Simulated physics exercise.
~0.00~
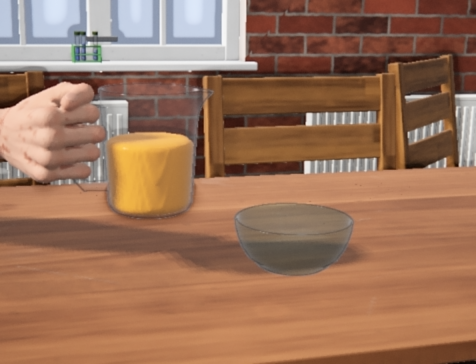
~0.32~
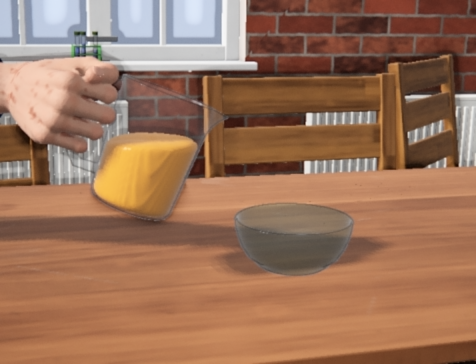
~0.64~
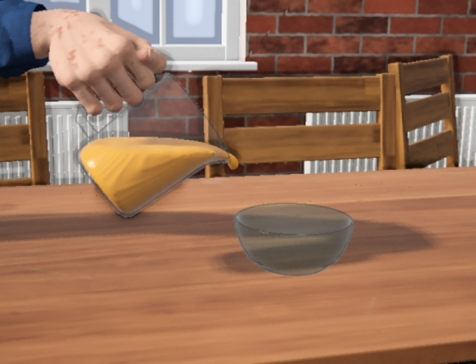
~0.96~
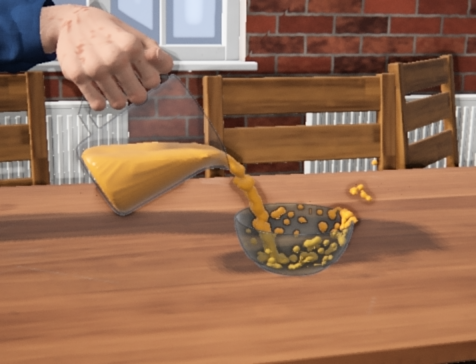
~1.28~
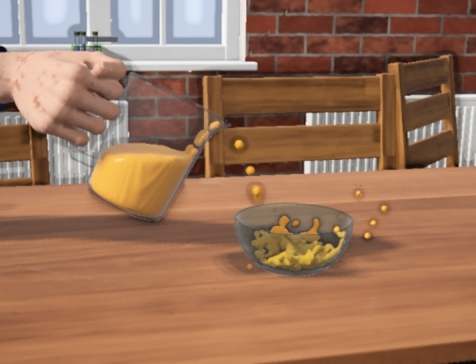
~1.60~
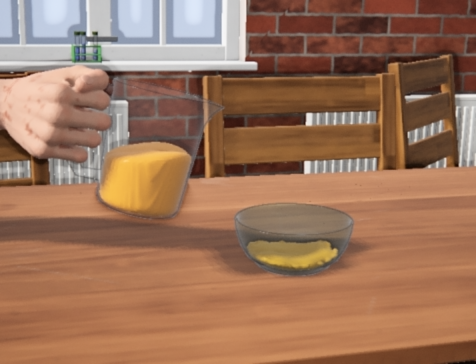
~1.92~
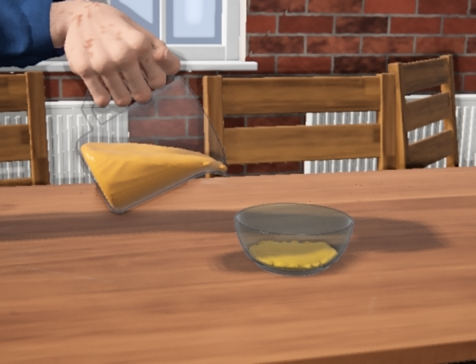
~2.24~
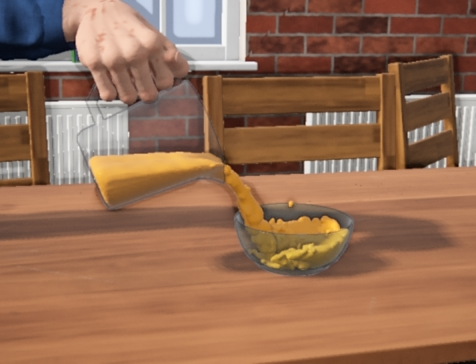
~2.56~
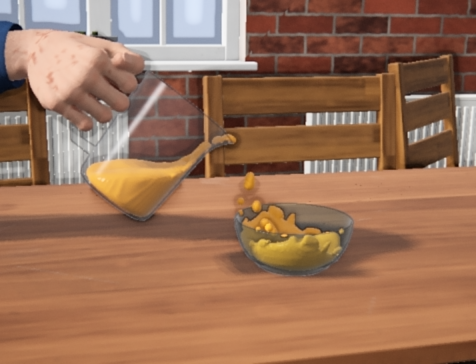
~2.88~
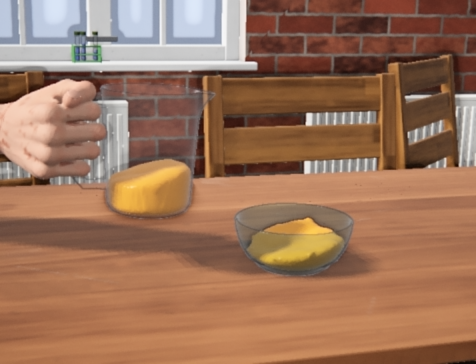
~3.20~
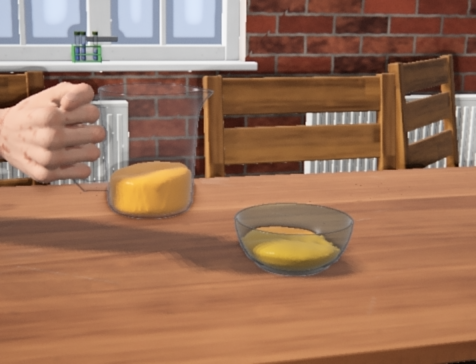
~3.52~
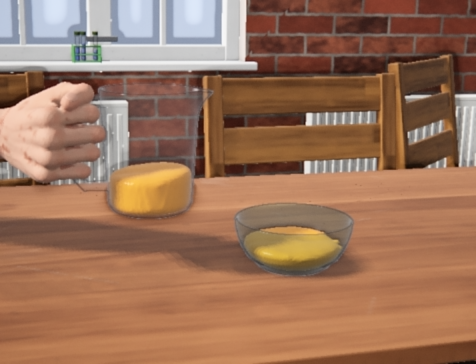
A hand tipped a clear jug of orange juice to the right over a glass bowl on a wooden table, splashing some in, eased it back, then poured again before levelling it, leaving the bowl partly filled and juice still in the jug.
